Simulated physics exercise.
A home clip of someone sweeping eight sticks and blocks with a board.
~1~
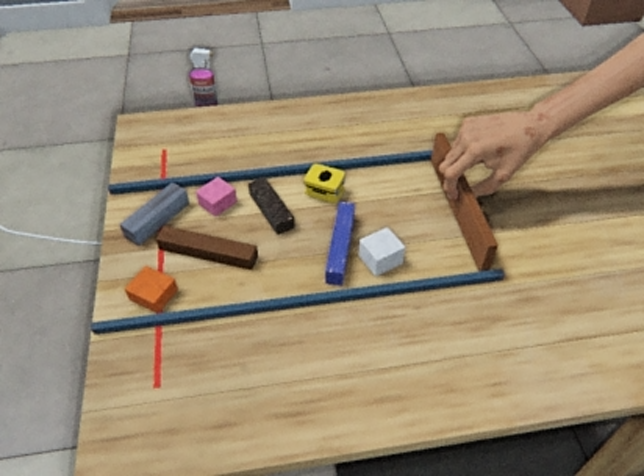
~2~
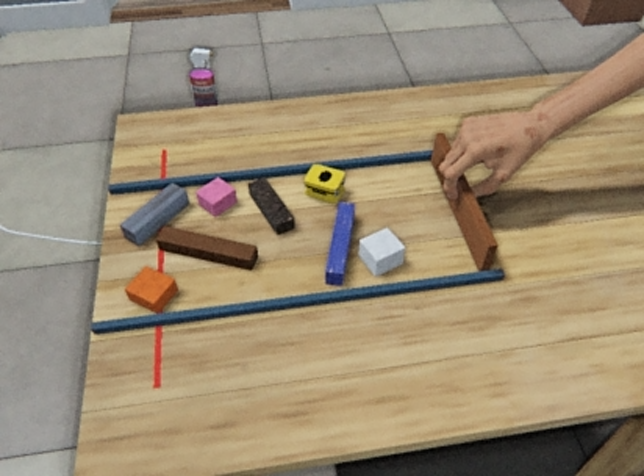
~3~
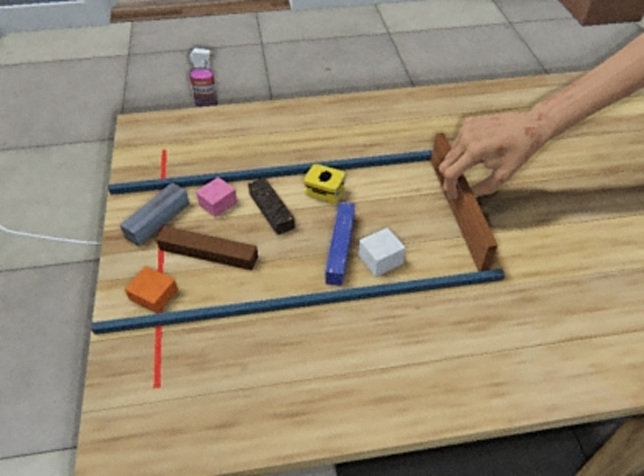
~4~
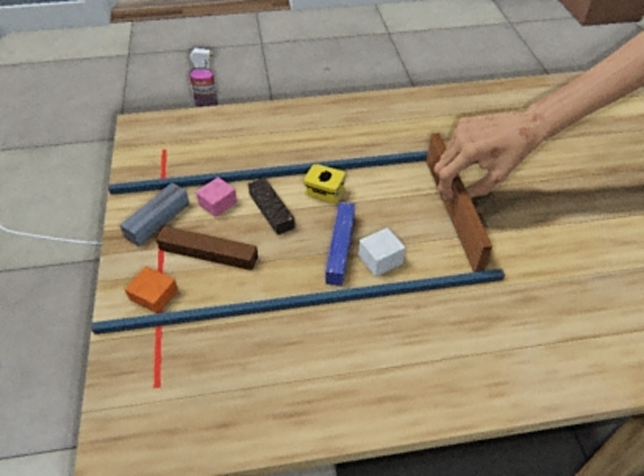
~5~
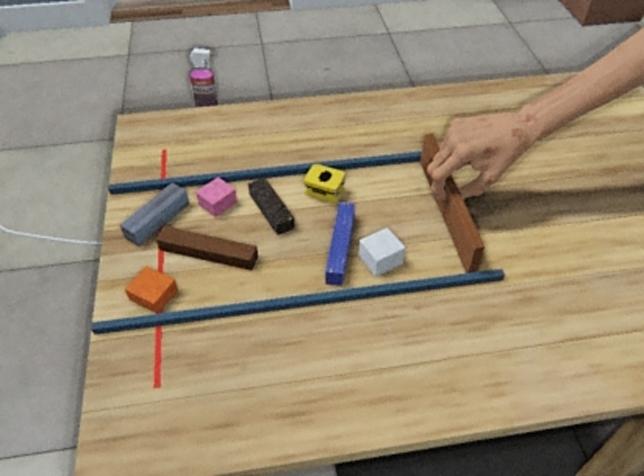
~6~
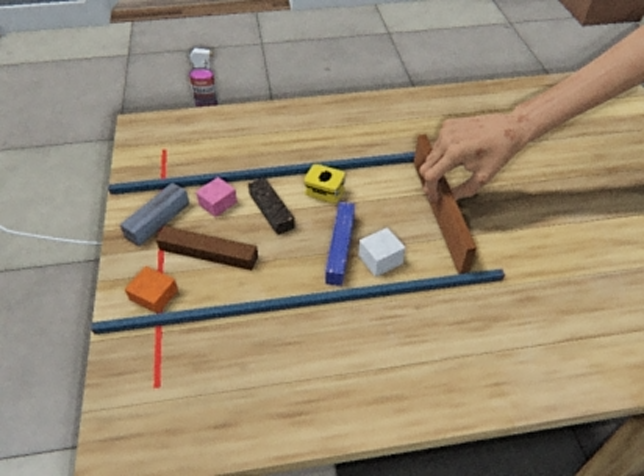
On a light wooden table, eight coloured sticks and blocks lie scattered between two blue rails, some near a red line on the left. A hand at the right holds a brown board upright, still at first, then slides it slightly left, while the sticks and blocks stay still.
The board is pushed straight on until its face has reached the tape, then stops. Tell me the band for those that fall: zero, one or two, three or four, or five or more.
Outcome: The number that fall off is three or four.
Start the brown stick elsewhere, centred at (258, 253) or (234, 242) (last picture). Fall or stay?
In turn it comes down; goes over.
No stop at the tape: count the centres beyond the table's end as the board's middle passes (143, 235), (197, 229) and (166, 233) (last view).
Place by place, 5, 1 and 3.
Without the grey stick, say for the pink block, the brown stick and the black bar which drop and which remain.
The pink block comes down, the brown stick is lost, the black bar is kept.
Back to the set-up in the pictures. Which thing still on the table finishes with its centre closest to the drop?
The orange block.
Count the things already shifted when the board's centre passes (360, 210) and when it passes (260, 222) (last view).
The counts are 2 and 7.
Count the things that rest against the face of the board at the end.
That makes 3.
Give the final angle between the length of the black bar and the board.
Some 0 degrees.
Early on, none off yet; orange block at rest near (152, 289); grey stick at rest near (156, 214); brown stick at rest near (207, 248).
Finally, the number that fall off is three or four; lost, pink block, brown stick and grey stick.
